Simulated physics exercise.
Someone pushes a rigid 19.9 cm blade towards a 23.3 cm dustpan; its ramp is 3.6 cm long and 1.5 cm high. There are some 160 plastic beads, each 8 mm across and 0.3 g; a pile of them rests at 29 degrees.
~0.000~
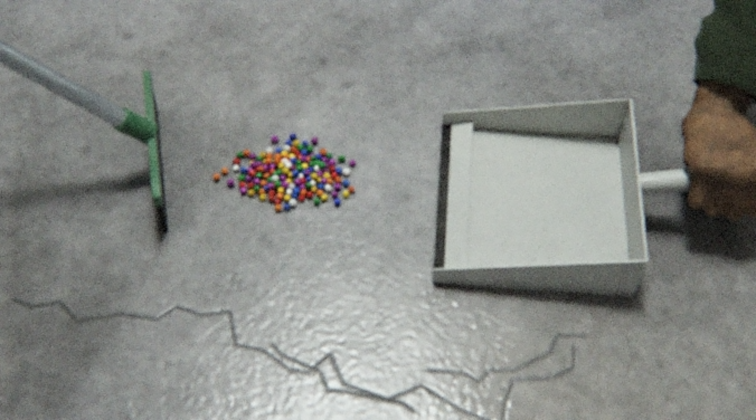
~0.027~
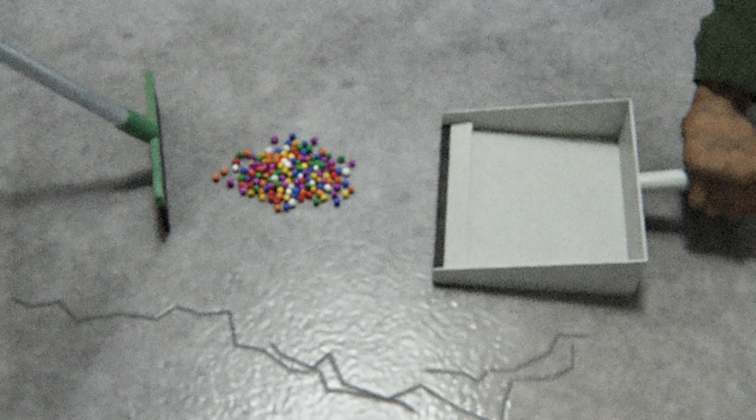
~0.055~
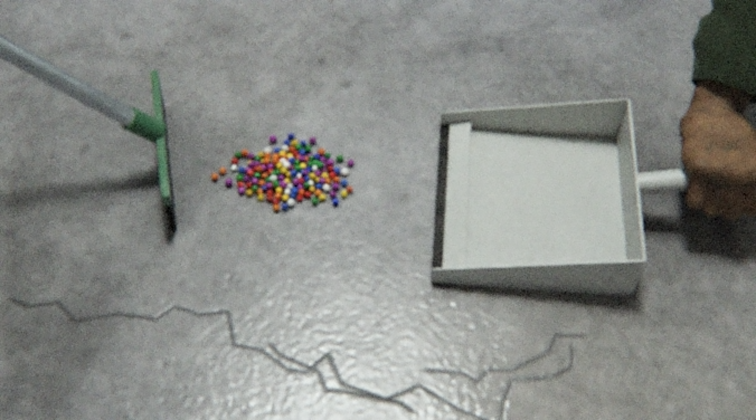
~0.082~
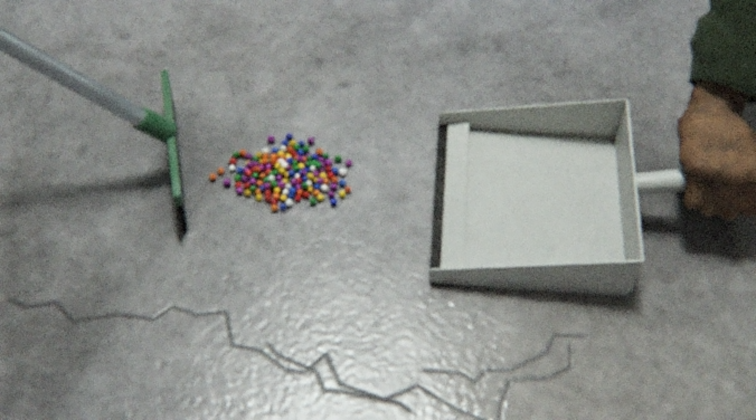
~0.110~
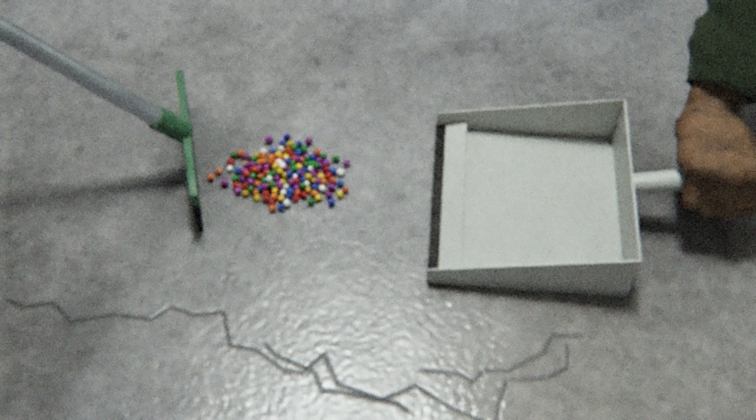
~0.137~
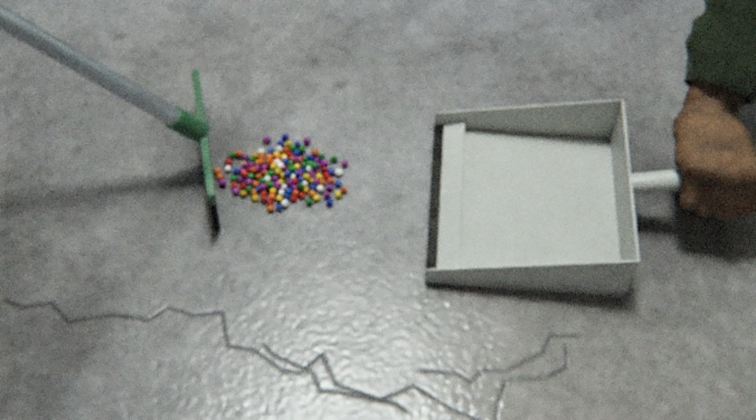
A green blade on a pale grey handle slides rightward across a cracked, glossy grey floor, seen from above at an angle. Between it and a whitish dustpan, held by a dark-sleeved person's hand at the right, lies a loose pile of multicoloured beads. The blade moves slowly, then faster, reaching the pile's left edge, while the beads stay almost still and the view drifts very slightly.
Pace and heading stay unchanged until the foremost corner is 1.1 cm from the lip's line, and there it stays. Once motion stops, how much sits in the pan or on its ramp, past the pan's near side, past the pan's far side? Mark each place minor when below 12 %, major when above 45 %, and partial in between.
Pan - partial; near side - minor; far side - partial.
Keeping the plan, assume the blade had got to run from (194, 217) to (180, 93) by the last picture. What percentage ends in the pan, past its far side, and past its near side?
Pan 0 % / far 10 % / near 0 %.
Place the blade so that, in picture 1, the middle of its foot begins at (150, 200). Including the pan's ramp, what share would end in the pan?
About 10 per cent.
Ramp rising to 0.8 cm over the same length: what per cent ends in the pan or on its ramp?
Then around 20 percent, ramp counted.
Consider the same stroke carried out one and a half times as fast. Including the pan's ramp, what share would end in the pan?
Share: Close to 30 %.
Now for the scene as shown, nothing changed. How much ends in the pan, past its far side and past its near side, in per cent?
Final shares - pan: 15%, near side: 5%, far side: 25%.
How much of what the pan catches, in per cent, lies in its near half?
About 20 %.
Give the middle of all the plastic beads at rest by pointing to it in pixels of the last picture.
Somewhere near (433, 154) in the last picture.
Then, at 0.29 s, middle of the blade 15 cm from the lip; 0 % over the lip, far side 5 %, near side 0 %.
Then, at 0.39 s, middle of the blade 7 cm from the lip; 0 % over the lip, far side 15 %, near side 0 %.
Then, at 0.63 s, middle of the blade 4 cm from the lip; 20 % over the lip, far side 25 %, near side 5 %.
In the end, at 1.6 s, pan 15 %, near side 5 %, far side 25 %, in front of the lip or behind the blade 55 %.
